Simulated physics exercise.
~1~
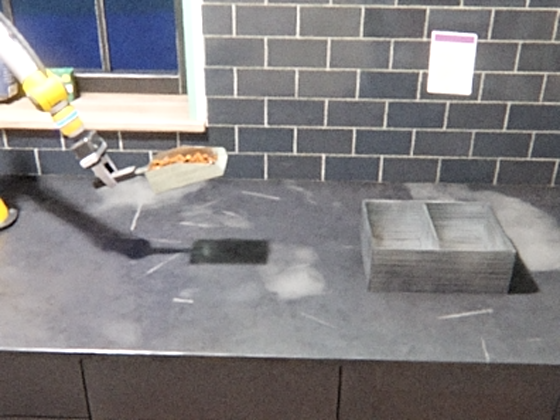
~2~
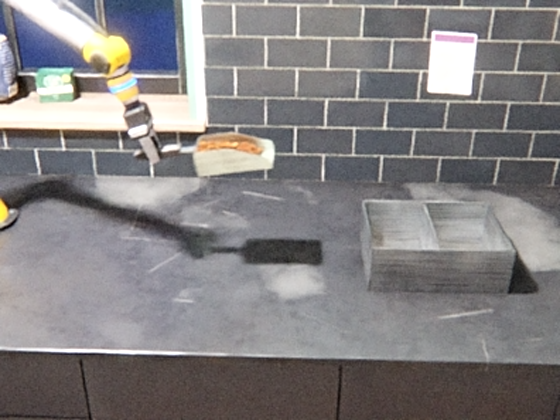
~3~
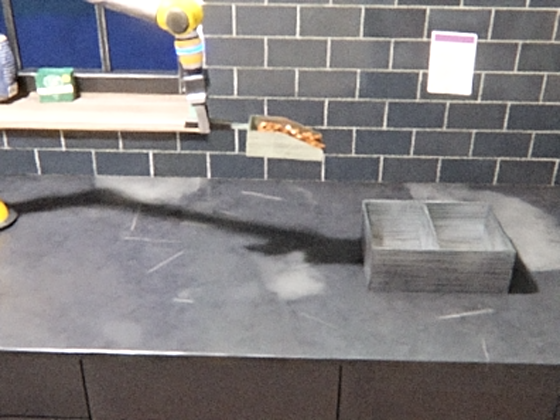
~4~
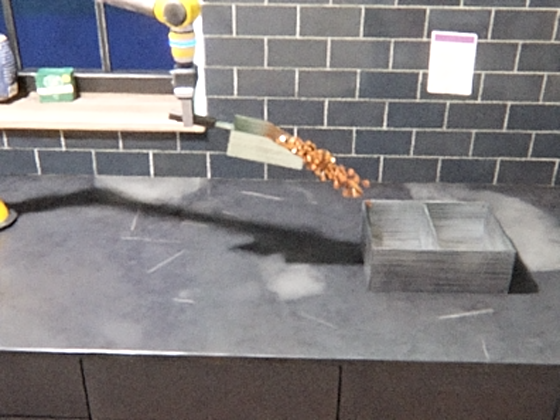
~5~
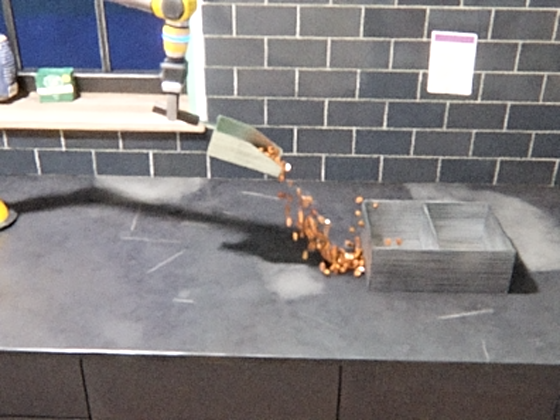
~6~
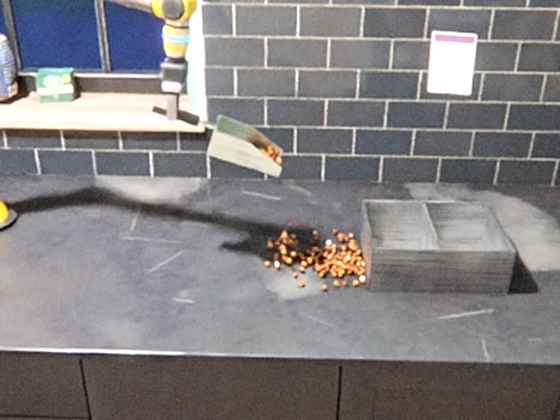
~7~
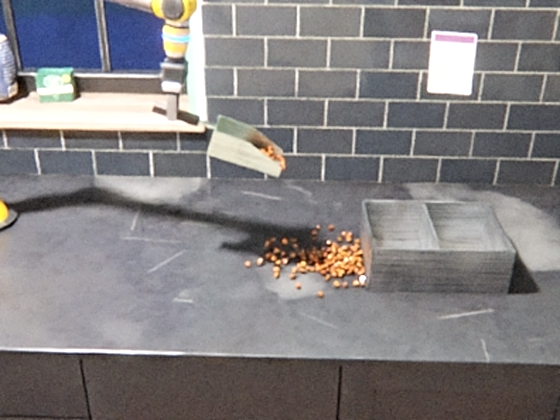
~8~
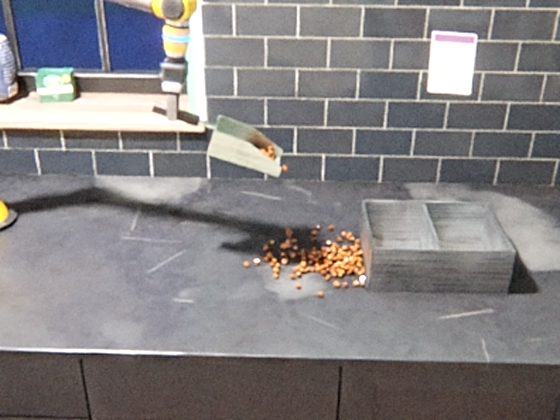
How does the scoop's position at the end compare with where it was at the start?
At the end the scoop is farther to the right and a little higher than it was at the start, closer to the gray bin.
